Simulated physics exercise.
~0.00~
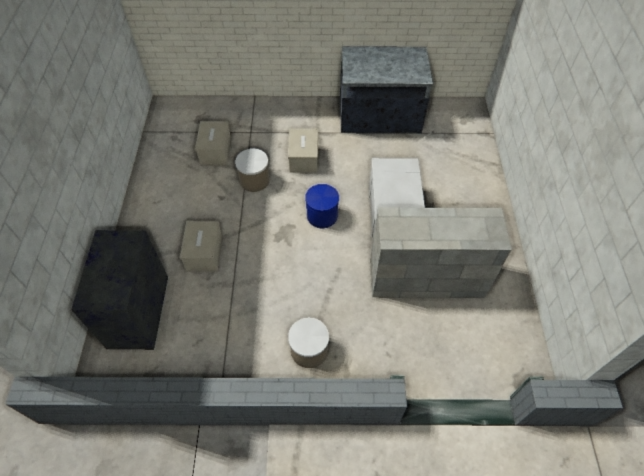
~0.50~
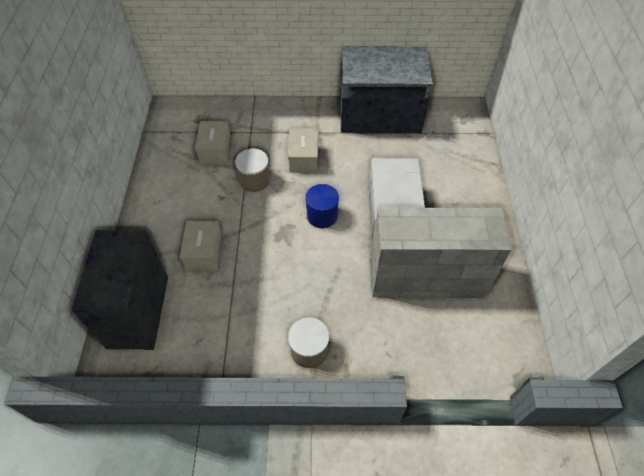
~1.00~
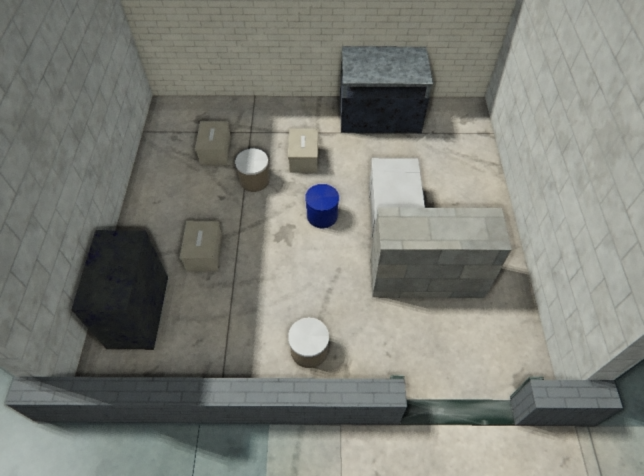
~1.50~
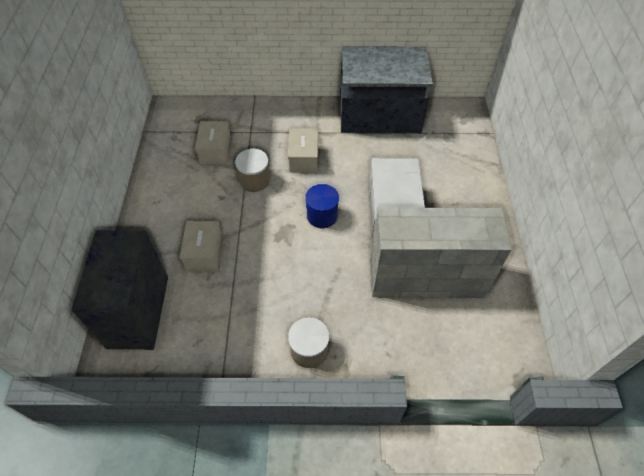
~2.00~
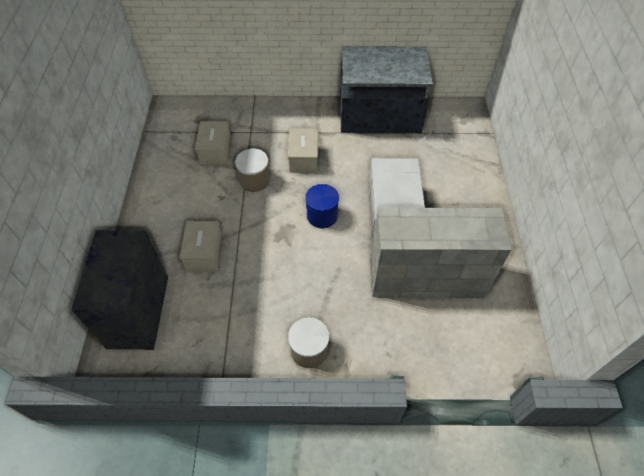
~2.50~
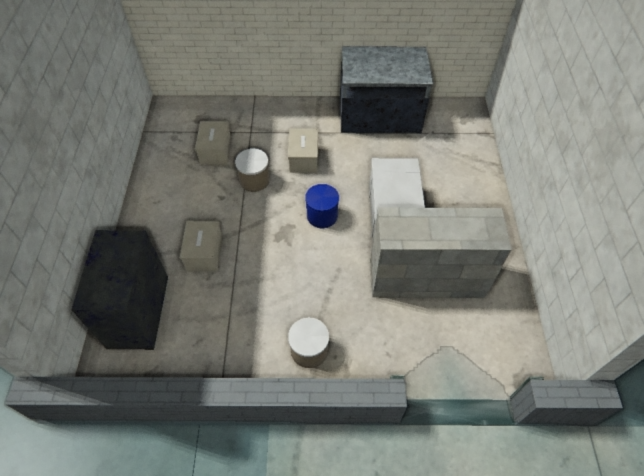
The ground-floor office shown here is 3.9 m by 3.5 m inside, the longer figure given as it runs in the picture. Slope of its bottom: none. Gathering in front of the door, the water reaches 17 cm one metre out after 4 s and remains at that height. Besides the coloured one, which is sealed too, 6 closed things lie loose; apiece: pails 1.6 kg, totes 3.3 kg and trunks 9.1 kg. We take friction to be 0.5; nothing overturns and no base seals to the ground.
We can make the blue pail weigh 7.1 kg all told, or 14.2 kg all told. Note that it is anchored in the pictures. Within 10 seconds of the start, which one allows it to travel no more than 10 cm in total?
Expect the smaller amount to be sufficient.
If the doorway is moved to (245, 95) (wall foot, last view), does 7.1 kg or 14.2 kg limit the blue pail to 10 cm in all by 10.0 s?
So the light mass does it.
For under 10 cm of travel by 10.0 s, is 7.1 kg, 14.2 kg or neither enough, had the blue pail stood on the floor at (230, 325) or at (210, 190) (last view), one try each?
In that order: Both loads work; both loads work.
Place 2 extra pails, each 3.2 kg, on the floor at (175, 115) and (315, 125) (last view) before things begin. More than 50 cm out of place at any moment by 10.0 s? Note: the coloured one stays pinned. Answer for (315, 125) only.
Result: Stays within it.
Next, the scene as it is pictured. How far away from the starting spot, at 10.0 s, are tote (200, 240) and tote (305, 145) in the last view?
Shifts: 200 cm / 5 cm.
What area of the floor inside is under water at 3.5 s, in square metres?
1.5 m2.
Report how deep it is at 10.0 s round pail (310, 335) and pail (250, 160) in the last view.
Depths: Near 9 cm, then near 2 cm.
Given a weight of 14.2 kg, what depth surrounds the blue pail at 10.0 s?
3 cm, roughly.
After 3.5 s the blue pail would be 0 cm from its start with 7.1 kg and 0 cm from its start with 14.2 kg; 0 cm of water round it then.
After 4.5 s the blue pail would be 0 cm from its start with 7.1 kg and 0 cm from its start with 14.2 kg; 0 cm of water round it then.
After 7.0 s the blue pail would be 0 cm from its start with 7.1 kg and 0 cm from its start with 14.2 kg; 1 cm of water round it then.
After 10.0 s the blue pail would be 0 cm from its start with 7.1 kg and 0 cm from its start with 14.2 kg; 3 cm of water round it then.
